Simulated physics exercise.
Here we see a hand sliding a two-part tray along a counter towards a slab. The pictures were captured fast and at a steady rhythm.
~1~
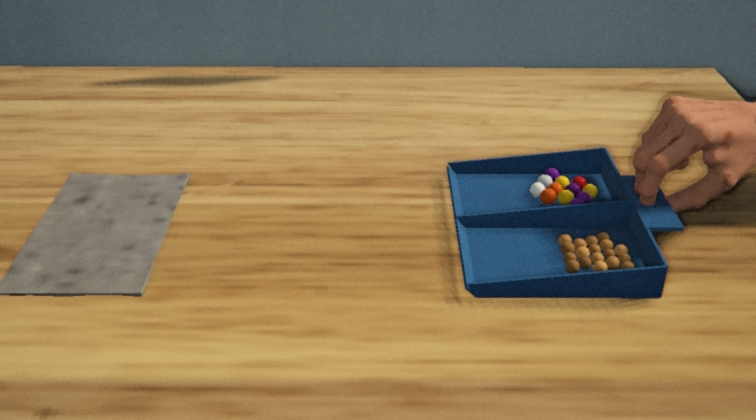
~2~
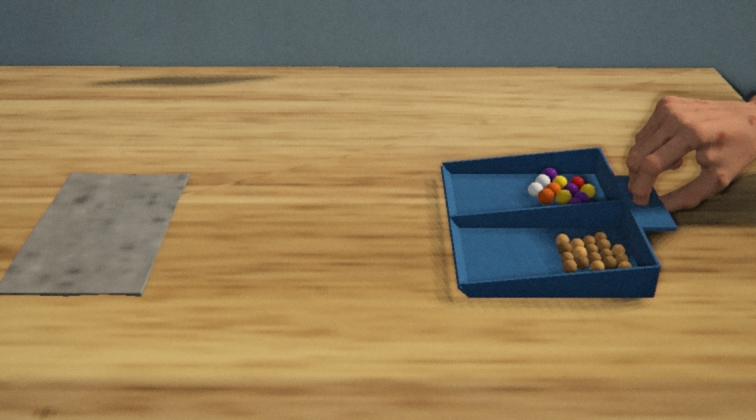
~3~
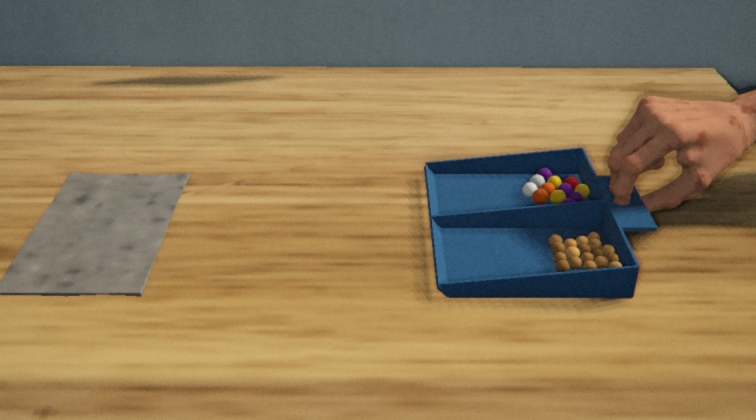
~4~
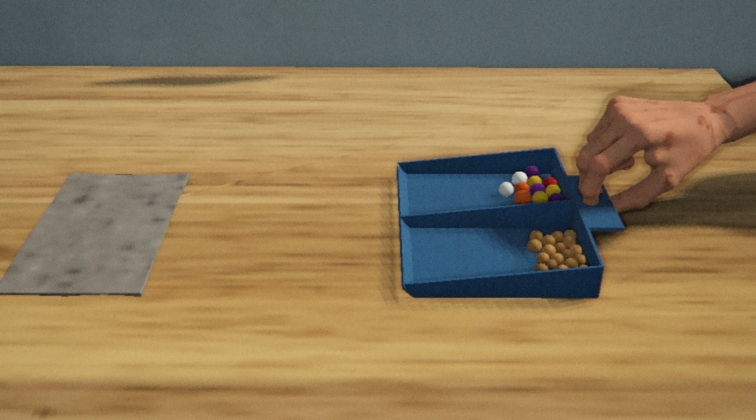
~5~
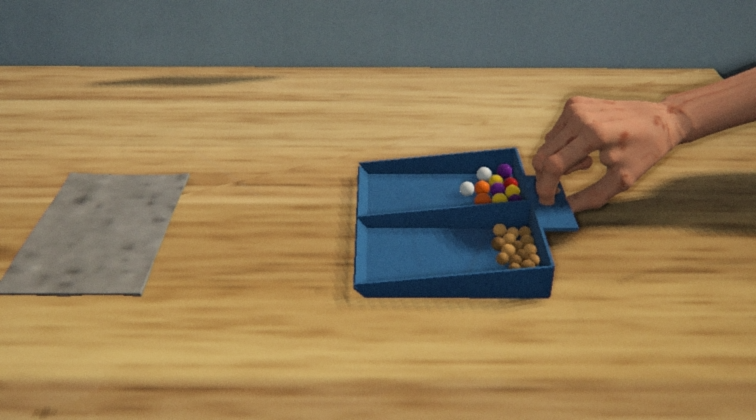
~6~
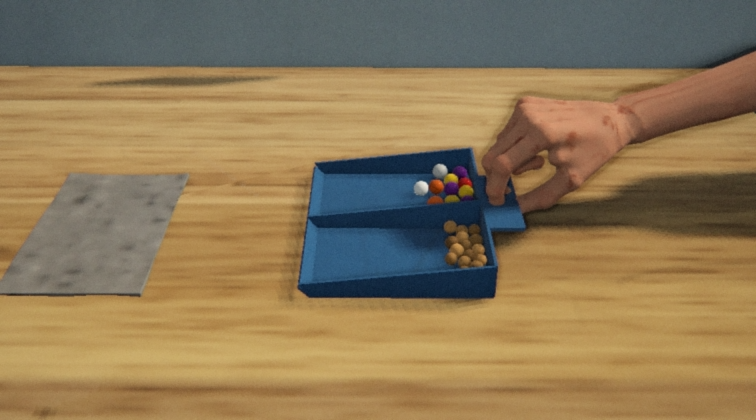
A hand slid a blue two-part tray leftward across a wooden counter toward a gray slab, slowly at first, then faster, while the colorful gumballs and wooden beads inside shifted slightly within their compartments.
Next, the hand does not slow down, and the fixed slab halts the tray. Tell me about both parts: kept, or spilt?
Note - nearer portion lets some escape; farther portion lets some escape.
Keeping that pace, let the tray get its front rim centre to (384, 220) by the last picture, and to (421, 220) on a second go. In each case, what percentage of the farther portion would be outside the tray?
About 0 %, then about 0 %.
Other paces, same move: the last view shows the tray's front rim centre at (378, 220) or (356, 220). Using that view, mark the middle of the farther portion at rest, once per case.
One: (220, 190). Two: (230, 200).
Then, 0.08 s later than the last frame, tray still sliding, front rim near (239, 220); nearer portion all inside; farther portion all inside.
Then, 0.26 s later than the last frame, tray stopped at the slab; nearer portion all inside, moved towards the front rim; farther portion all inside, moved towards the front rim.
Then, 0.47 s later than the last frame, tray stopped at the slab; nearer portion roughly half out of the tray; farther portion roughly a third out of the tray.
When it is over, tray stopped at the slab; nearer portion roughly half out of the tray; farther portion roughly a third out of the tray.
